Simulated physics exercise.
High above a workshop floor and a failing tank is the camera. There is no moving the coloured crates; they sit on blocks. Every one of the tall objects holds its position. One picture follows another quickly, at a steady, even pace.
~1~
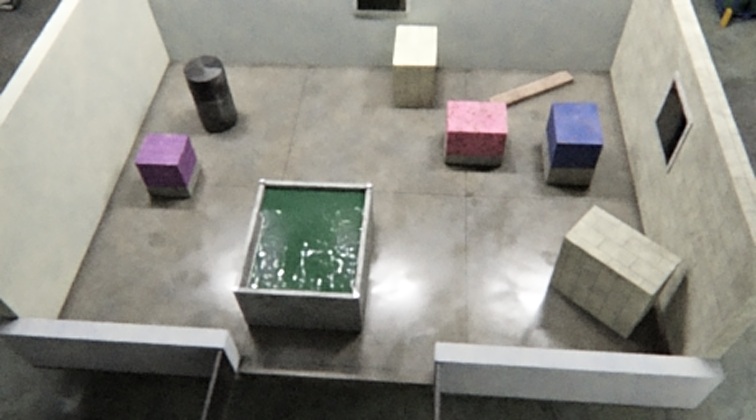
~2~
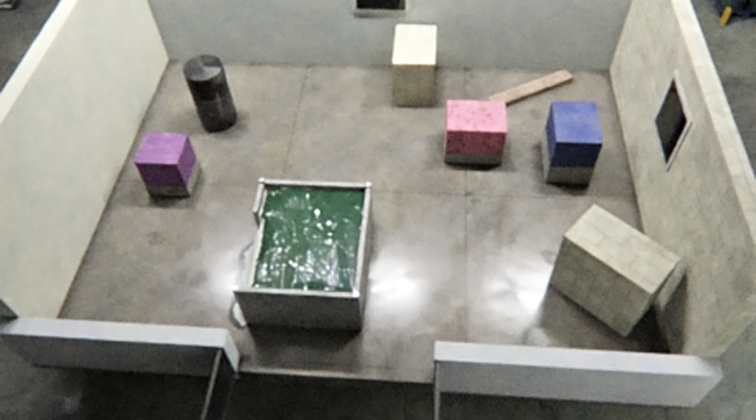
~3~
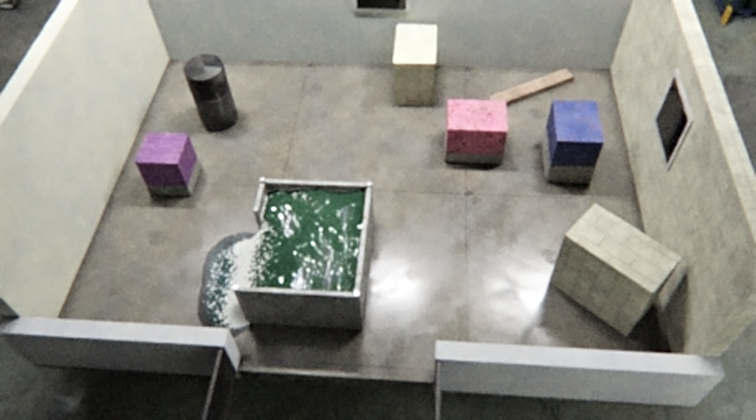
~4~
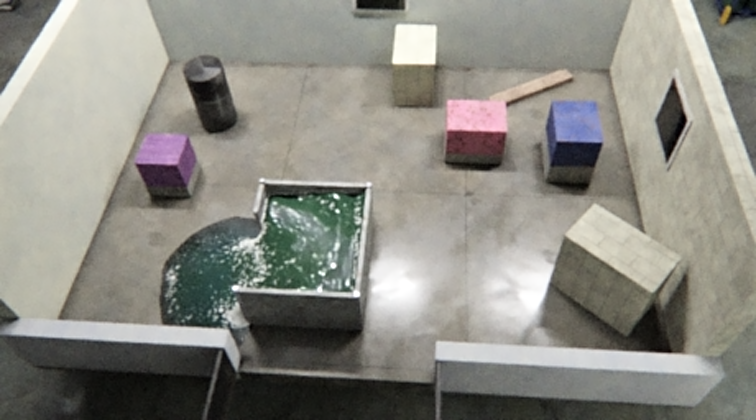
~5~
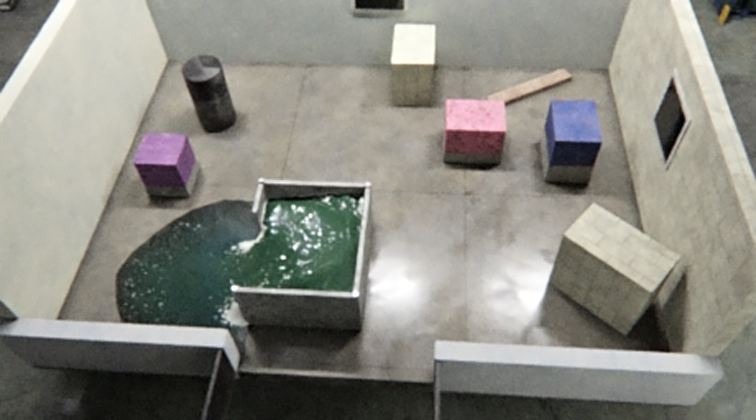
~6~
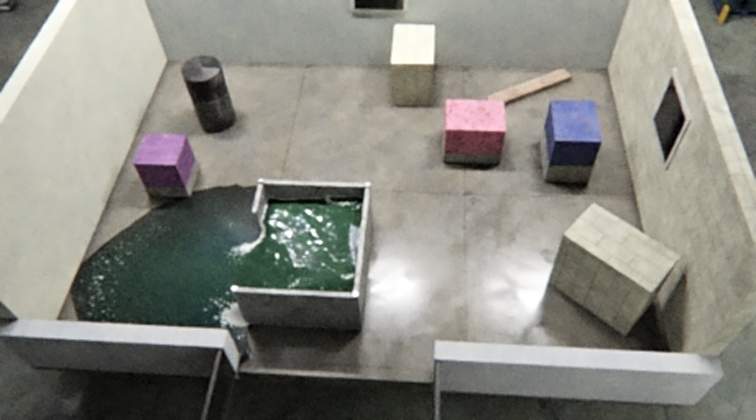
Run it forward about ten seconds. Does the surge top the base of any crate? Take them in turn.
My prediction: The pink crate comes through untouched, the blue crate comes through untouched, the purple crate comes through with water on it.
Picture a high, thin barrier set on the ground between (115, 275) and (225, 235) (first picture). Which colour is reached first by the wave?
That would be the crate marked purple.
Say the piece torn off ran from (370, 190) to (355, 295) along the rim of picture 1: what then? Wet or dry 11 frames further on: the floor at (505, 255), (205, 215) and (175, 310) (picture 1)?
The first comes out soaked, the second untouched, the third untouched.
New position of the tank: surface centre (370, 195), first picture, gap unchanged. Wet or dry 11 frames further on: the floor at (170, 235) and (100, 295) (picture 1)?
The first spot is inundated and the second is inundated.
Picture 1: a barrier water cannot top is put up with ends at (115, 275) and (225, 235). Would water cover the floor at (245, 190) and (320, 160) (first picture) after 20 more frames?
In order, I'd call them inundated and inundated.
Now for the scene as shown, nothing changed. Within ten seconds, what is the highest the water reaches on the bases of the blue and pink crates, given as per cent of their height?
Around 10 in a hundred for the first and 60 in a hundred for the second.
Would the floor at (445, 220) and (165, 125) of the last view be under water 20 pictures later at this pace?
In order: Waterless and submerged.
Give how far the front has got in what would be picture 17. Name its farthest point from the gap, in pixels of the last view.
Close to (156, 88), I think.
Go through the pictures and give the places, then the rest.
In the first picture, still water in the water tank at (307, 238).
In the second picture, the front is at (245, 325), out from the gap at (257, 273).
In the third picture, water pours out at (258, 273) and has run to (220, 248).
In the fourth picture, the front is at (173, 260), out from the gap at (258, 275).
In the fifth picture, the front is at (126, 268), out from the gap at (257, 274).
In the sixth picture, the front is at (76, 284), out from the gap at (257, 275).
A moment on, water covers 15 % of the floor; the pink crate not reached, the blue crate not reached, the purple crate water round its plinth.
Next, water covers 25 % of the floor; the pink crate not reached, the blue crate not reached, the purple crate water round its plinth.
Then, water covers 35 % of the floor; the pink crate not reached, the blue crate not reached, the purple crate water round its plinth.
Later, water covers 60 % of the floor; the pink crate water round its plinth, the blue crate water round its plinth, the purple crate water round its plinth.
In the end, water covers 85 % of the floor; the pink crate stayed above the water, the blue crate stayed above the water, the purple crate was topped.
